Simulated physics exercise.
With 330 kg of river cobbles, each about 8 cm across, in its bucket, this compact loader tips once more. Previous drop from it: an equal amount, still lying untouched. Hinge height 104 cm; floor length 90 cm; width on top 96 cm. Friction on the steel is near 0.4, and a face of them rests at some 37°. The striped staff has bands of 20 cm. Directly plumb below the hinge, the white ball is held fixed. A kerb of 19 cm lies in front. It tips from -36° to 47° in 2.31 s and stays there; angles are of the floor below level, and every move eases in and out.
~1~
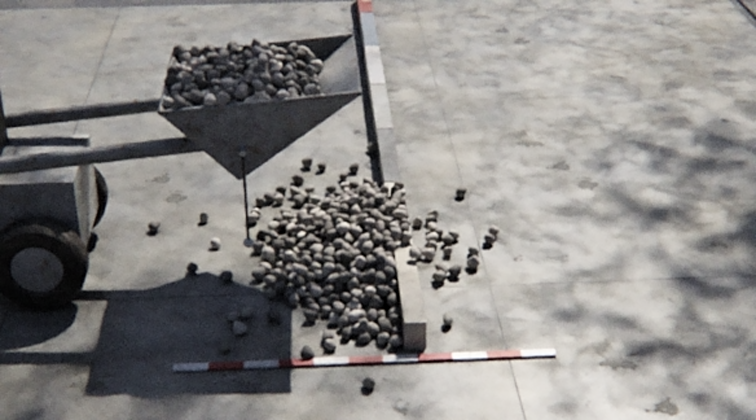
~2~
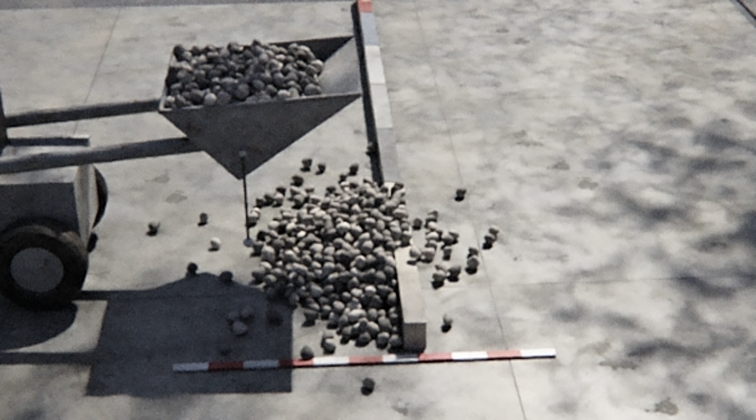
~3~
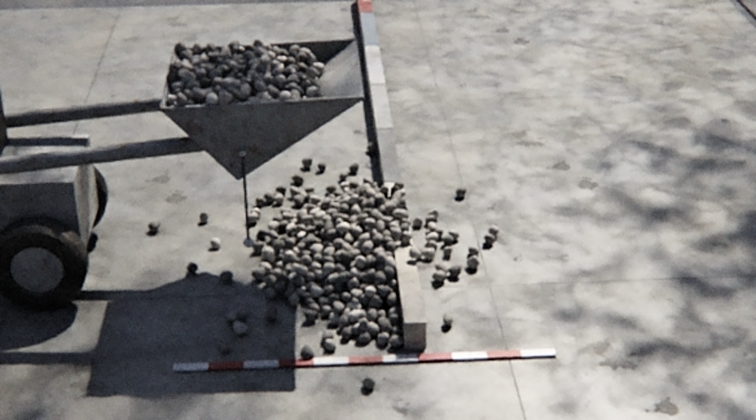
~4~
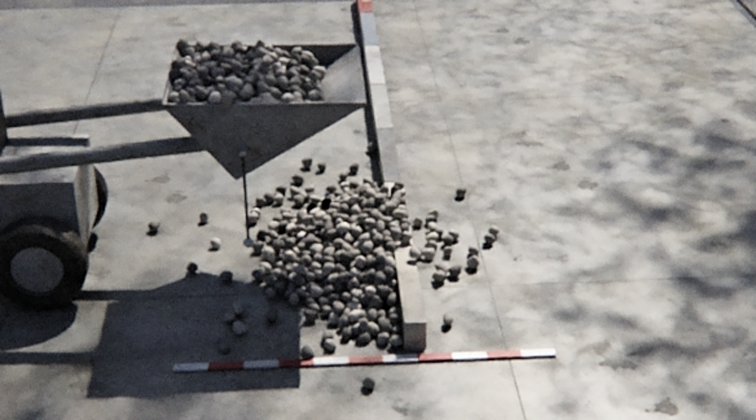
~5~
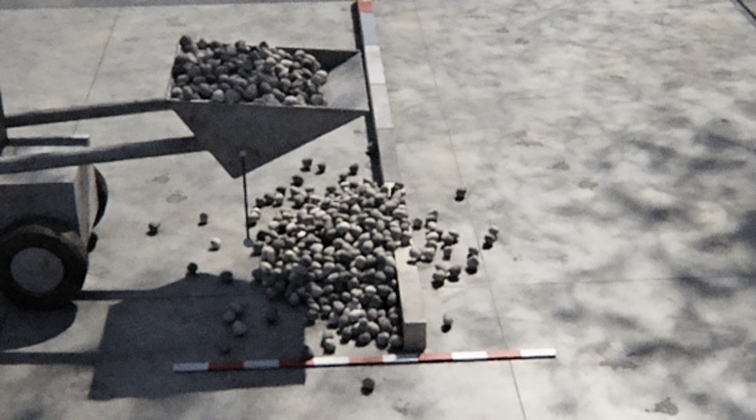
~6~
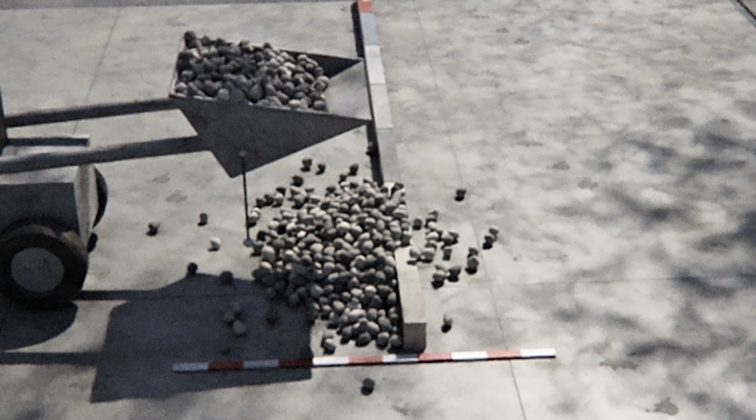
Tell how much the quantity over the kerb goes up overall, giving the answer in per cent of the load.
It goes up by roughly 17 per cent.
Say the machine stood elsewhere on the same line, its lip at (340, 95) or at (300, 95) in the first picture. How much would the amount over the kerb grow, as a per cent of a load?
About 5 per cent from the first spot and 0 per cent from the second.
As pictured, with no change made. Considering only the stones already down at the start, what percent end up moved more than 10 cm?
The answer is about 15 per cent.
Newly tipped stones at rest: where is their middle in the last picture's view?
I'd put their centre close to (349, 232).
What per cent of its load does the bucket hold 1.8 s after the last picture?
Roughly 10 parts in a hundred of the load.
Then, 1.1 s after the last picture the floor is at 34°; in per cent of one load, 84 in the bucket, 112 on this side of the kerb, 4 over the kerb; the foremost stones are at (469, 239).
Then, 1.8 s after the last picture the floor is at 47°; in per cent of one load, 9 in the bucket, 174 on this side of the kerb, 17 over the kerb; the foremost stones are at (498, 258).
Then, 2.2 s after the last picture the floor is at 47°; in per cent of one load, 3 in the bucket, 177 on this side of the kerb, 21 over the kerb; the foremost stones are at (526, 258).
Then, 4.6 s after the last picture the floor is at 47°; in per cent of one load, 0 in the bucket, 179 on this side of the kerb, 21 over the kerb; the foremost stones are at (540, 254). Net gain over the kerb, 17.
